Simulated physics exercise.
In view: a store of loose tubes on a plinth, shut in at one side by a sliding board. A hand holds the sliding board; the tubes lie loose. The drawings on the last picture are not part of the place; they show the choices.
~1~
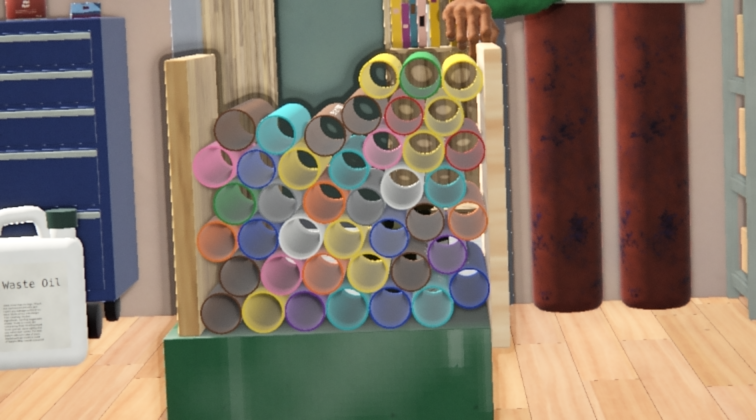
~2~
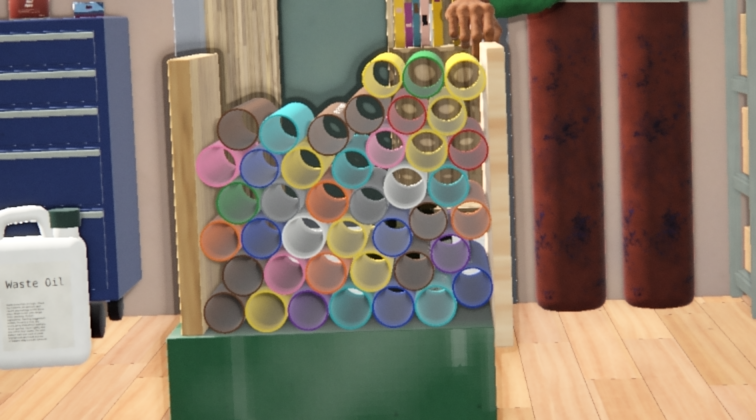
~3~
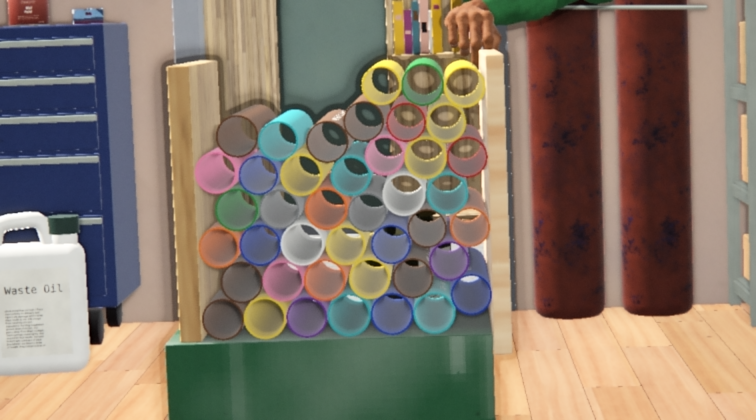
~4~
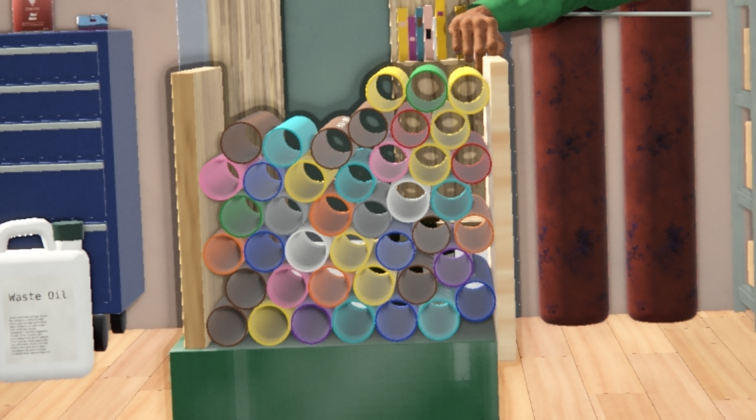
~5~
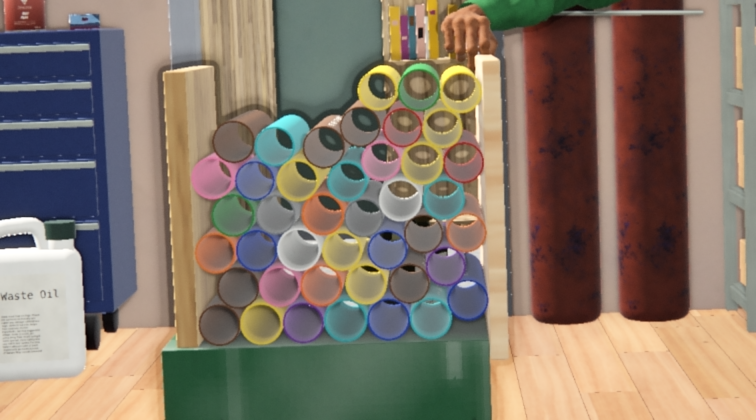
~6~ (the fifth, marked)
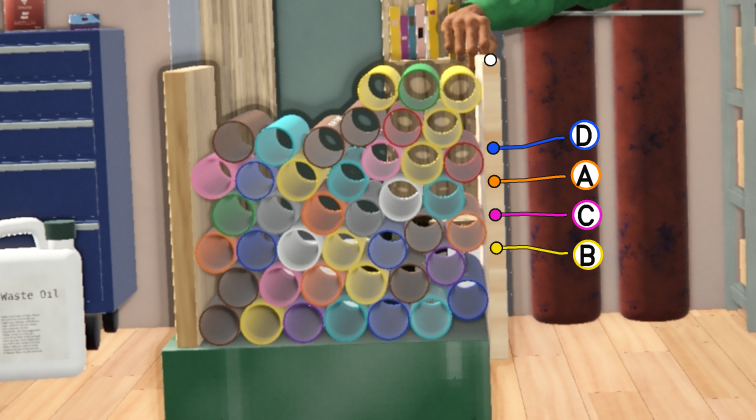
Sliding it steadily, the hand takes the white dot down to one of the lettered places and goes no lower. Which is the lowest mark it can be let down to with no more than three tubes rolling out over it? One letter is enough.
It can be let down to A.
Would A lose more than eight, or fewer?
It loses fewer than eight.
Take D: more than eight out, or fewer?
Fewer than eight.
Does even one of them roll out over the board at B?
Yes, at B.
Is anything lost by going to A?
Yes.
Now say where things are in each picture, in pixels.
In the first frame, a brown tube (221, 313); a turquoise tube (433, 306); an orange tube (468, 220).
In the second frame, an orange tube (471, 220); a brown tube (428, 221).
In the third frame, a blue tube (260, 245); a yellow tube (426, 158).
In the fourth frame, a yellow tube (306, 181); a brown tube (368, 128).
In the fifth frame, a green tube (419, 90); side board (491, 196); a brown tube (220, 325).
On the marked copy, A at (495, 181); B at (497, 248); C at (496, 215); D at (494, 148); the white dot at (491, 60).
With A. Early on, top of the board (483, 118).
Further on, top of the board (485, 181).
At the end, top of the board (485, 181), three out over the board.
As for the rest, B more than three out over the board; C four out over the board; D one out over the board.
